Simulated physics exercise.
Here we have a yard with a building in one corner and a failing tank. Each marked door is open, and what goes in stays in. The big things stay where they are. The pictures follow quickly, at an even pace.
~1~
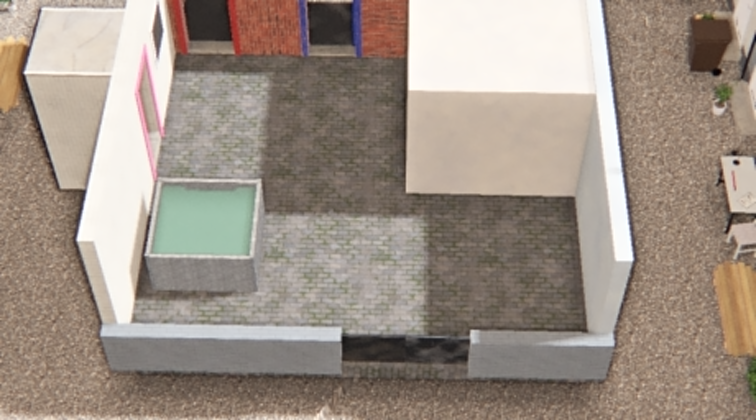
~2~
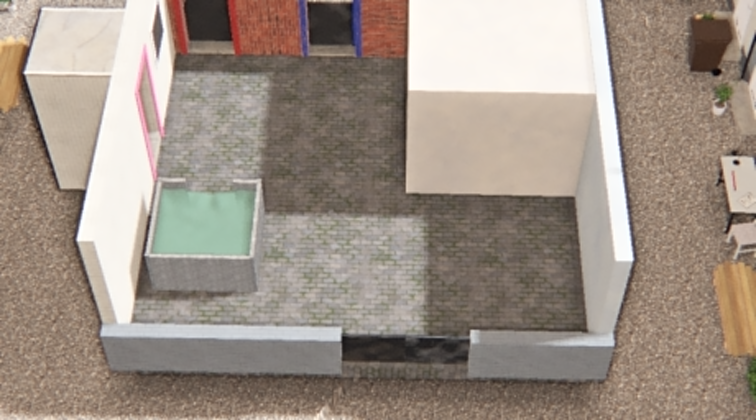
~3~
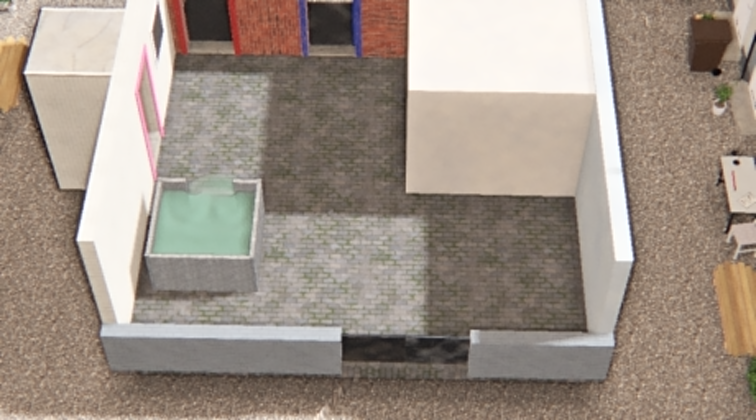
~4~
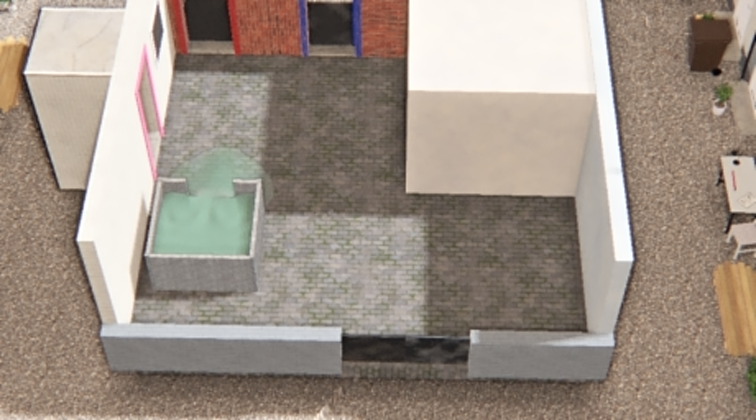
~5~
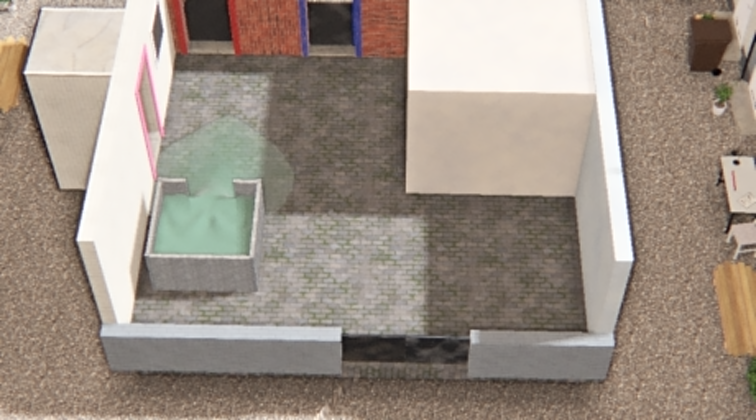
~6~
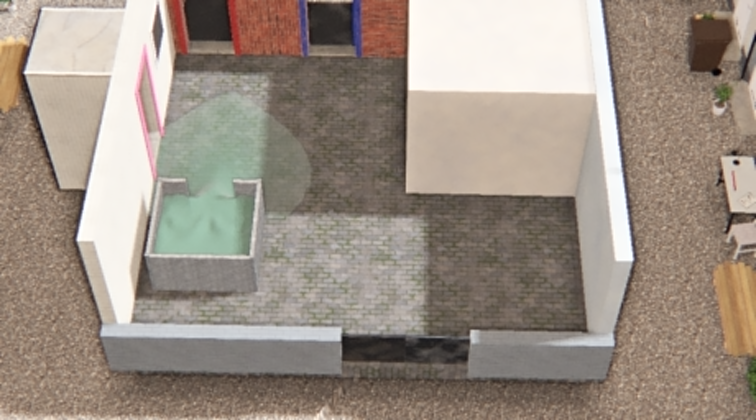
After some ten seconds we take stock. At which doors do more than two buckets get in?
One by one: The red door lets in a lot; the pink door admits no more than that; the blue door lets in a lot.
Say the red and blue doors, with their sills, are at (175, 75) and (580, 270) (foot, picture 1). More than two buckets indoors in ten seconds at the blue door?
In short: Blue stays under.
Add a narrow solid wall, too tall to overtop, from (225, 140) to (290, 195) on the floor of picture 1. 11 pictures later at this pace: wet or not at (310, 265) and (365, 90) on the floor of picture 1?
In turn: Covered, free of water.
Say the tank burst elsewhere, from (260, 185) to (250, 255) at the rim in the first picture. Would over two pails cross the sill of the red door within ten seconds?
The red door lets less in.
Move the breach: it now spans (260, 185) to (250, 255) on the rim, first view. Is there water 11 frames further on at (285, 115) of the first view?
There: Dry.
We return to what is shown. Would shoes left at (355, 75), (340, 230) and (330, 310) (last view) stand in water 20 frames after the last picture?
As listed: Under water, not flooded, free of water.
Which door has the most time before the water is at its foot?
I say the blue door.
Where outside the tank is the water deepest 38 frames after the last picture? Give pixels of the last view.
Roughly at (402, 61).
A moment on, water covers 35 % of the floor; the red door under two buckets in, the pink door wet at the sill, nothing in, the blue door not reached.
Next, water covers 40 % of the floor; the red door far over two buckets in, the pink door under two buckets in, the blue door over two buckets in.
Then, water covers 40 % of the floor; the red door far over two buckets in, the pink door under two buckets in, the blue door over two buckets in.
Later, water covers 55 % of the floor; the red door far over two buckets in, the pink door under two buckets in, the blue door far over two buckets in.
In the end, water covers 85 % of the floor; the red door far over two buckets in, the pink door under two buckets in, the blue door far over two buckets in.
